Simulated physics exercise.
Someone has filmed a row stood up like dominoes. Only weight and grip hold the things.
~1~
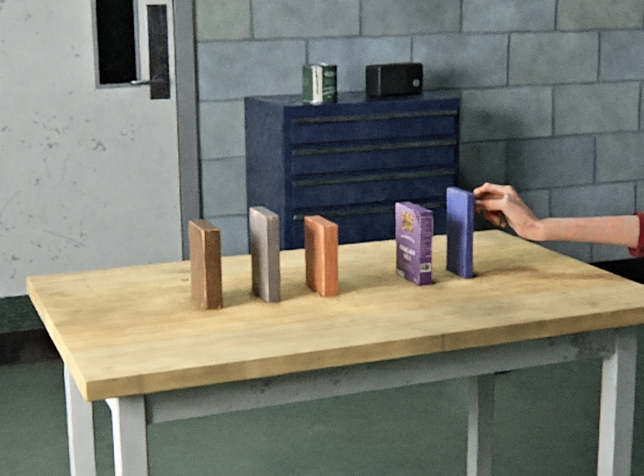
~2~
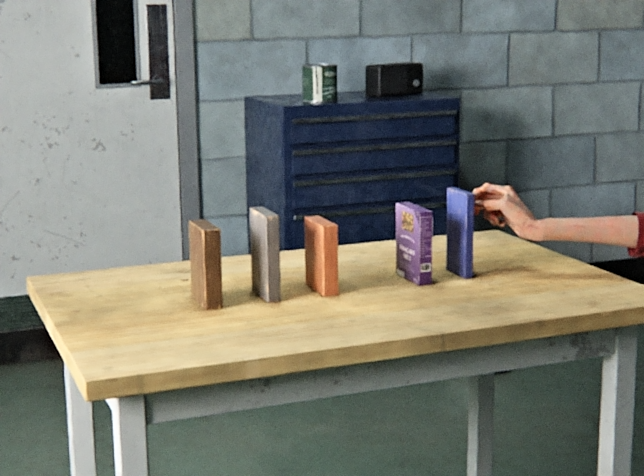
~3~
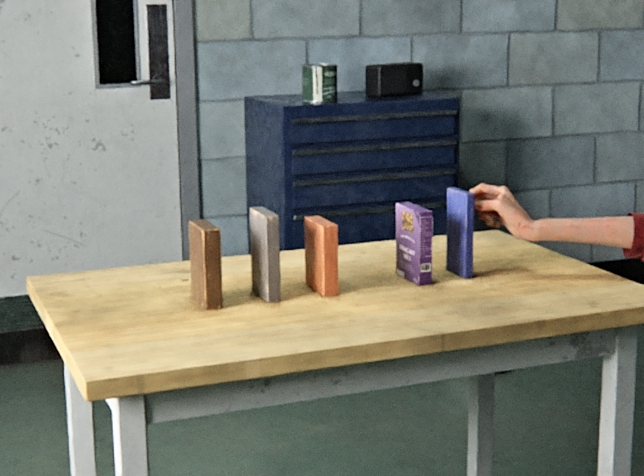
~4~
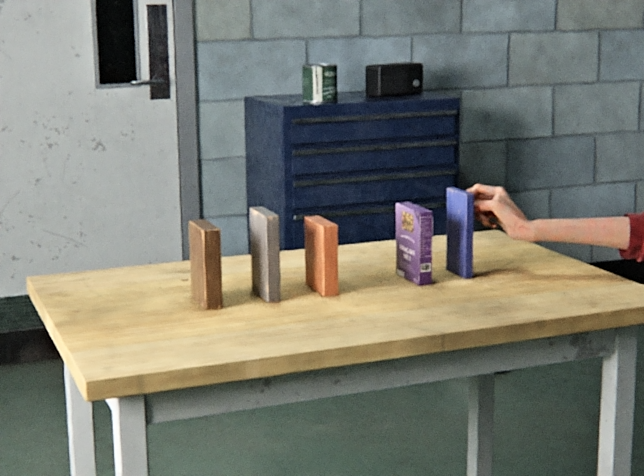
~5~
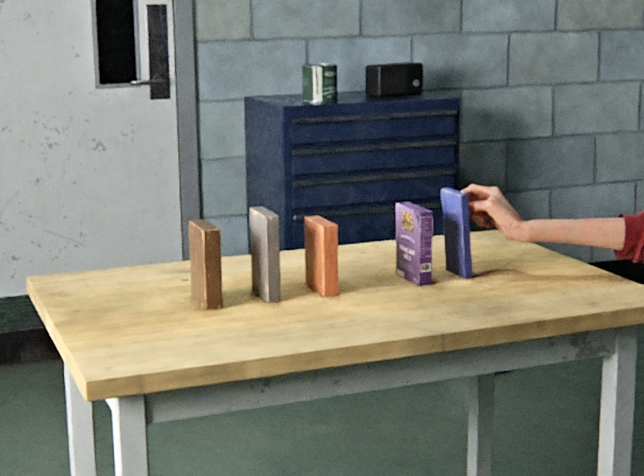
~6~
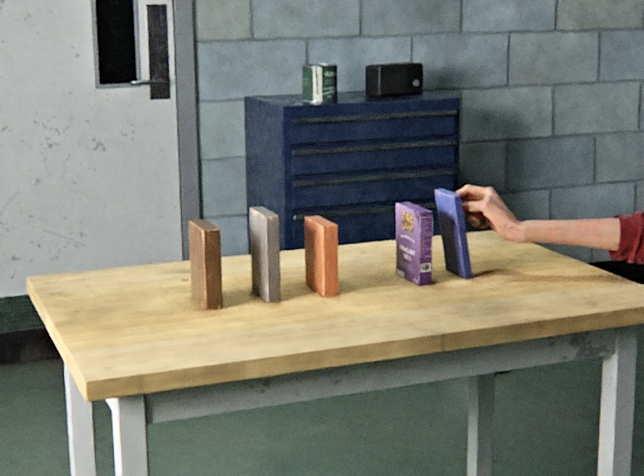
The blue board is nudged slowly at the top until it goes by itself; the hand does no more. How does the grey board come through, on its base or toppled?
The grey board is still upright.
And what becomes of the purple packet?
The purple packet tips over.
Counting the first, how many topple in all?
In all, 2.
Then, 0.20 s past the last view, blue board 32° over; purple packet rocked 8° from its first pose.
Then, 0.40 s past the last view, blue board 74° over; purple packet on its side.
Then, 0.50 s past the last view, blue board 75° over; purple packet on its side.
Then, 1.80 s past the last view, blue board 76° over; purple packet on its side.
Finally, down or leaning hard on the table, purple packet; the other 2 still in place. Final places as the last picture's camera would see them, grey board near (265, 254).
